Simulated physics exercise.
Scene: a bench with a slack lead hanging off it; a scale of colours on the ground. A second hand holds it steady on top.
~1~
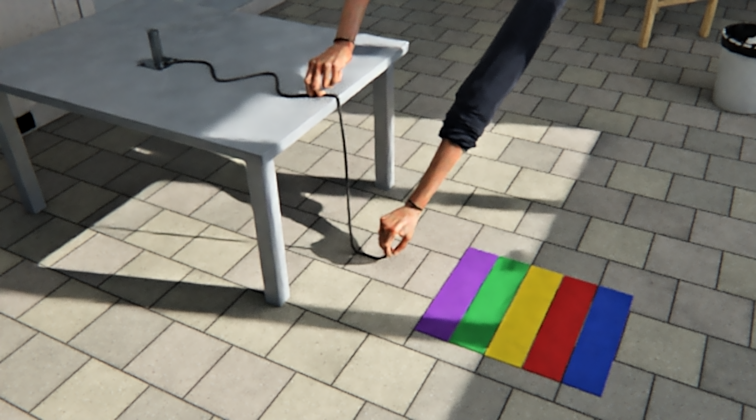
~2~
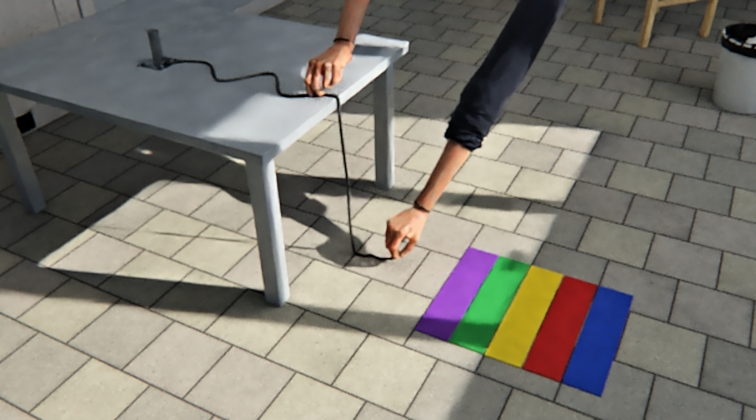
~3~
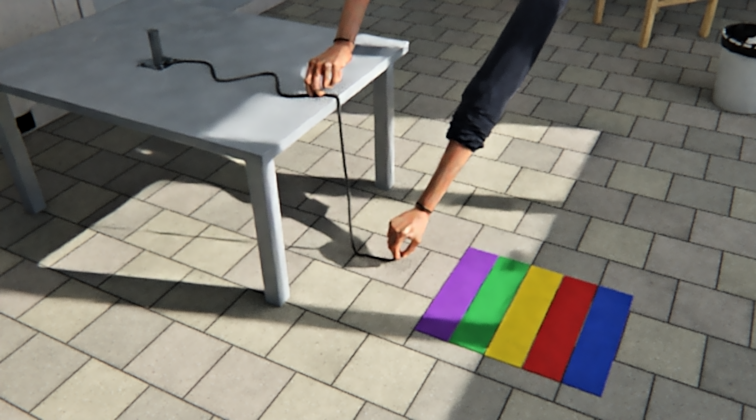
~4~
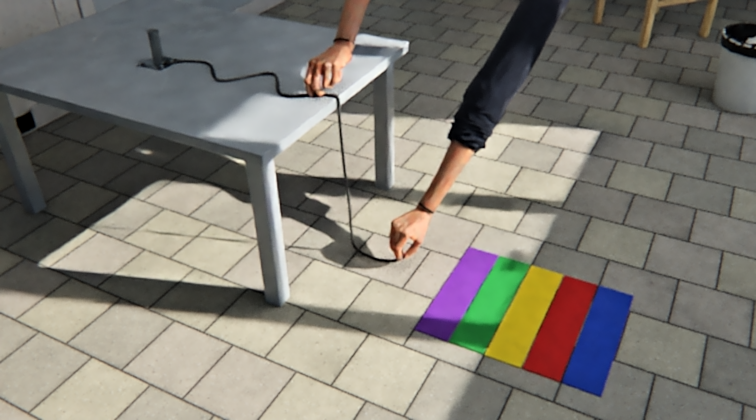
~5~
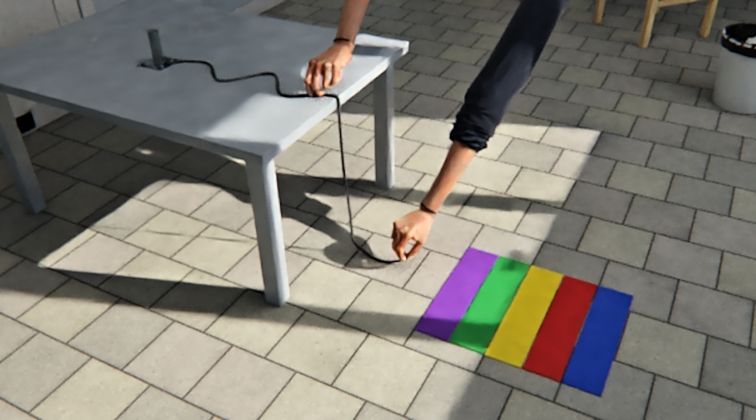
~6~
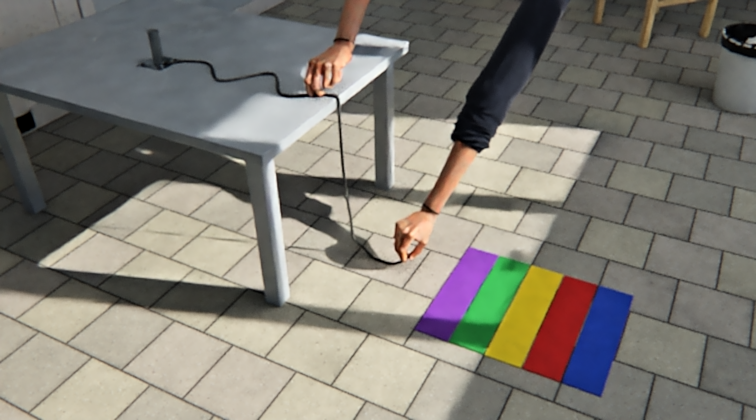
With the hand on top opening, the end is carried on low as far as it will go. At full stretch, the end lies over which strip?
Over the red strip.
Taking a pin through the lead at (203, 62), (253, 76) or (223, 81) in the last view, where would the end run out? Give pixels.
Going try by try, I'd put it close to (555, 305), then (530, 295), and finally (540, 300).
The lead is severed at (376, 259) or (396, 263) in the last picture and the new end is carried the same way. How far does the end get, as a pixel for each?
The places are (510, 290) and (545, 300).
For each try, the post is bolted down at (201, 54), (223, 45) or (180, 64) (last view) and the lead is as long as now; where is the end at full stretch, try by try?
First try about (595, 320), second about (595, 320), third about (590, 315).
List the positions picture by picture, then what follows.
The first frame shows end (392, 254); purple (441, 318); green (475, 330); yellow (511, 343); red (549, 356); blue (588, 370).
The second frame shows end (399, 256); lead through (203, 62) (238, 79) (278, 90) (339, 111) (347, 178) (352, 242).
The third frame shows end (401, 256).
The fourth frame shows end (403, 257); lead through (203, 62) (238, 79) (278, 90) (339, 111) (346, 178) (353, 242).
The fifth frame shows end (405, 258).
The sixth frame shows end (407, 258); lead through (203, 62) (238, 79) (278, 90) (339, 111) (344, 178) (357, 242).
A little later, end near (490, 285); over green.
Next, end near (535, 299); over yellow.
When it is tight, end near (563, 308); over red. The red one.
